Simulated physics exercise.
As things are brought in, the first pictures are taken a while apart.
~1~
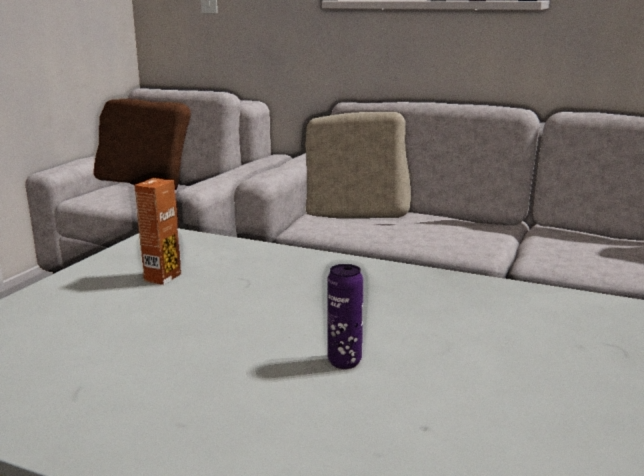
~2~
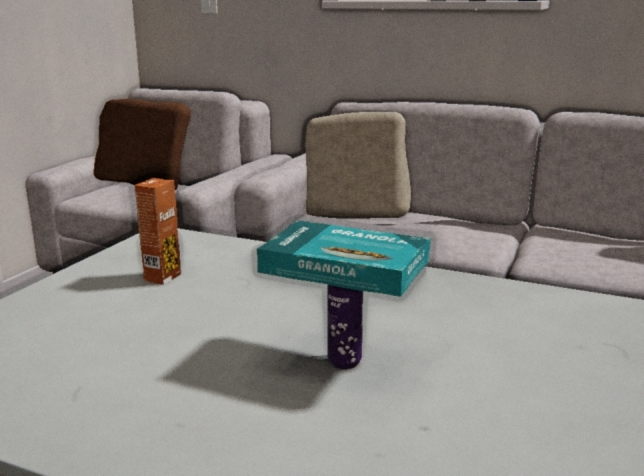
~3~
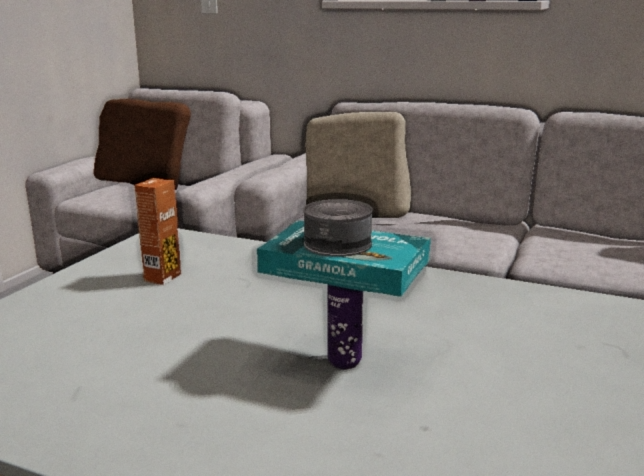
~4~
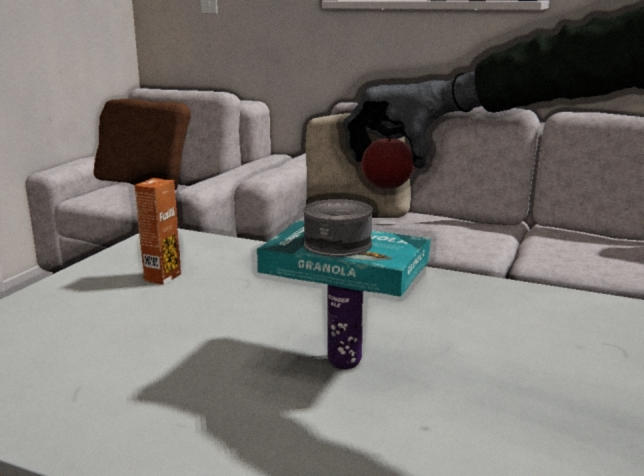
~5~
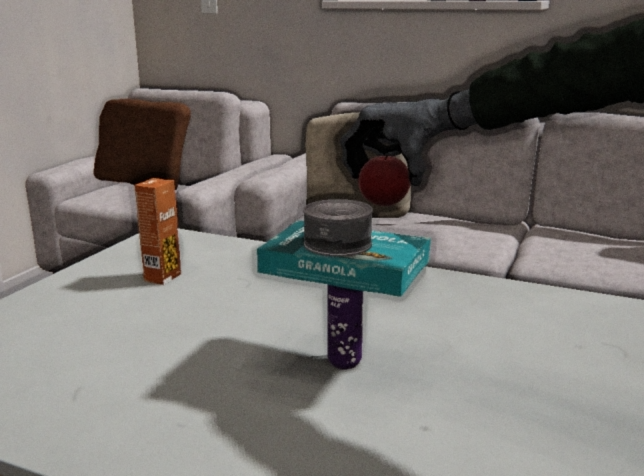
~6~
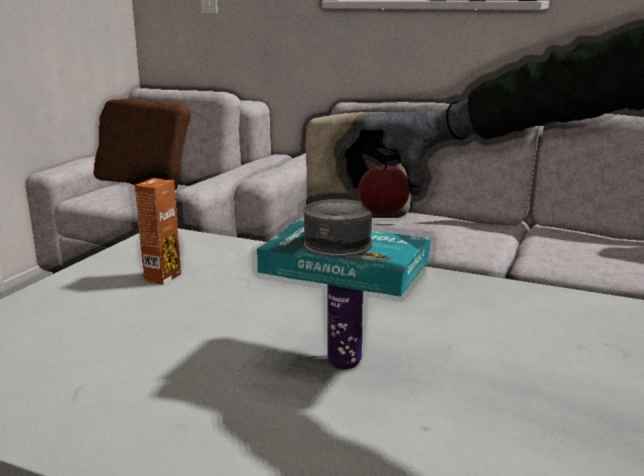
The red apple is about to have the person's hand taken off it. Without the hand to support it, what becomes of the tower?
I expect the pile not to stay intact.
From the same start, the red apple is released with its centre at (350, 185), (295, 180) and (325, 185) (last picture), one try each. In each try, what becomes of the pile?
Stays standing, topples over, stays standing.
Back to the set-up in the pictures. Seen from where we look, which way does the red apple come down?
It goes rightward.
Then, 0.60 s past the last view, turquoise packet, grey tub and red apple now fallen.
Then, 0.80 s past the last view, things are still on the move.
Finally, fallen, turquoise packet, grey tub and red apple; the other 2 still in place. Final places as the last picture's camera would see them, red apple near (466, 374). The pile comes apart.
